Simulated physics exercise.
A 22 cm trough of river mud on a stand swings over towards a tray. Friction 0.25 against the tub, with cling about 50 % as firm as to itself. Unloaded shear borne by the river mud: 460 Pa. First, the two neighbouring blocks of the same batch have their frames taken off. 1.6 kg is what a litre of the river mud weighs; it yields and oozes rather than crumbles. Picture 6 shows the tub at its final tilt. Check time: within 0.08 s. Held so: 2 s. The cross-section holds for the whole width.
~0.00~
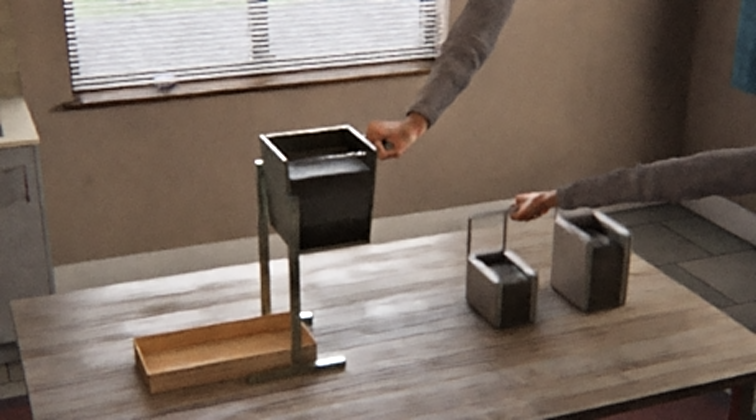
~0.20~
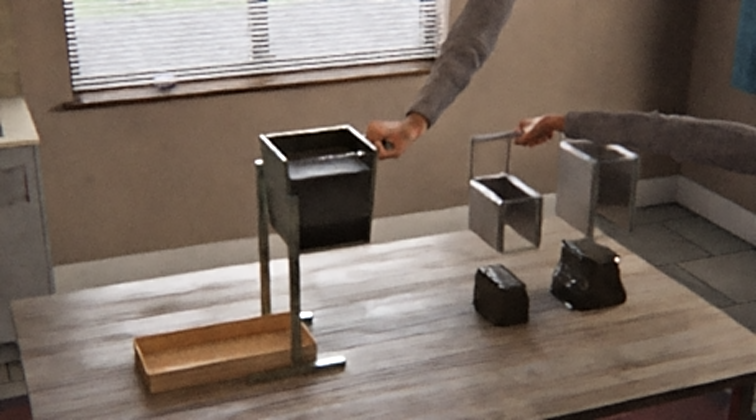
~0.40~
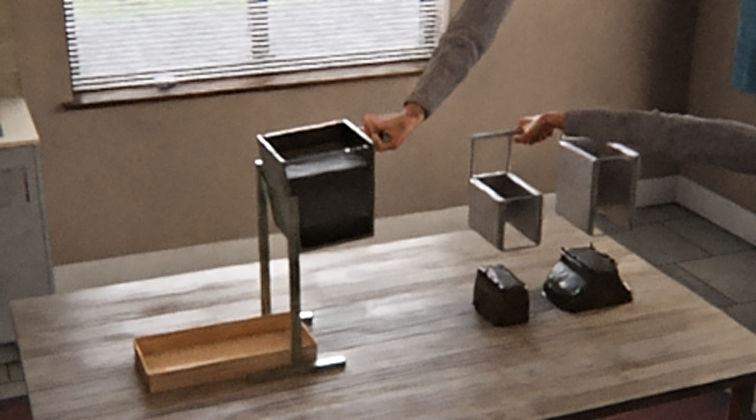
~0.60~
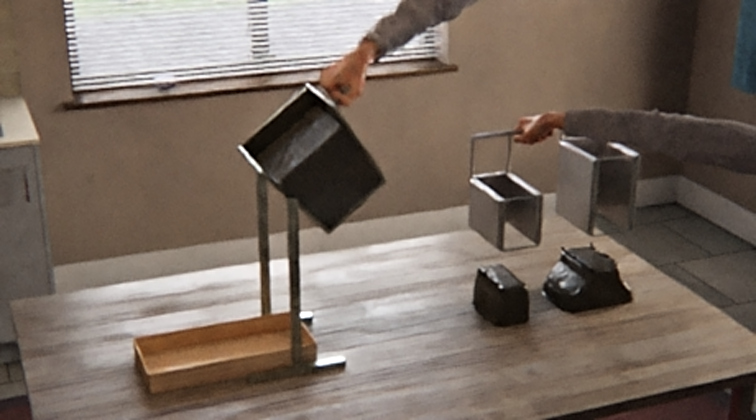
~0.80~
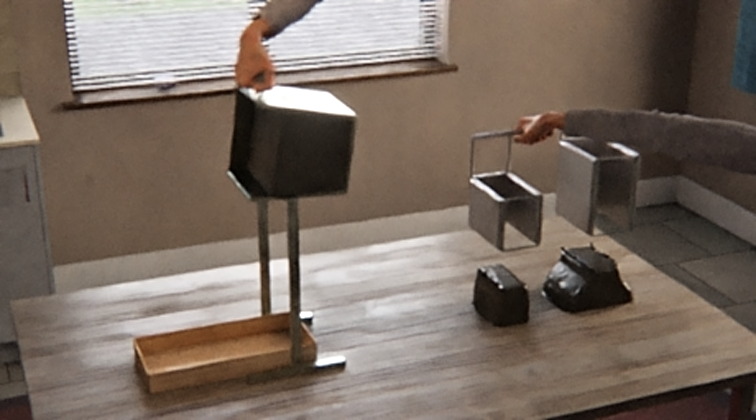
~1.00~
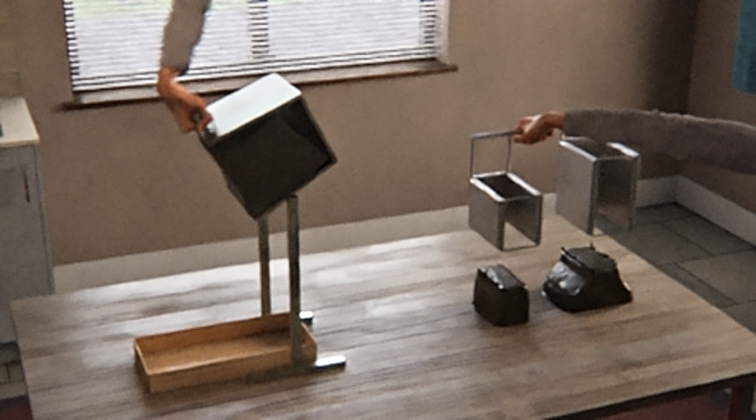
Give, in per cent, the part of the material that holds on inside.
The part that holds on is close to 0 per cent.
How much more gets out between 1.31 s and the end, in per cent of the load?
Around 0 percent of the load.
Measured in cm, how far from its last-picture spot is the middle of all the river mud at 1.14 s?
It has moved close to 14 cm.
After 1.14 s, the tub is at 117 degrees and holds 36 %.
After 1.31 s, the tub is at 117 degrees and holds 0 %.
After 1.48 s, the tub is at 117 degrees and holds 0 %.
After 1.65 s, the tub is at 117 degrees and holds 0 %.
After 3.00 s, at the end, the tub is at 117 degrees and holds 0 %.
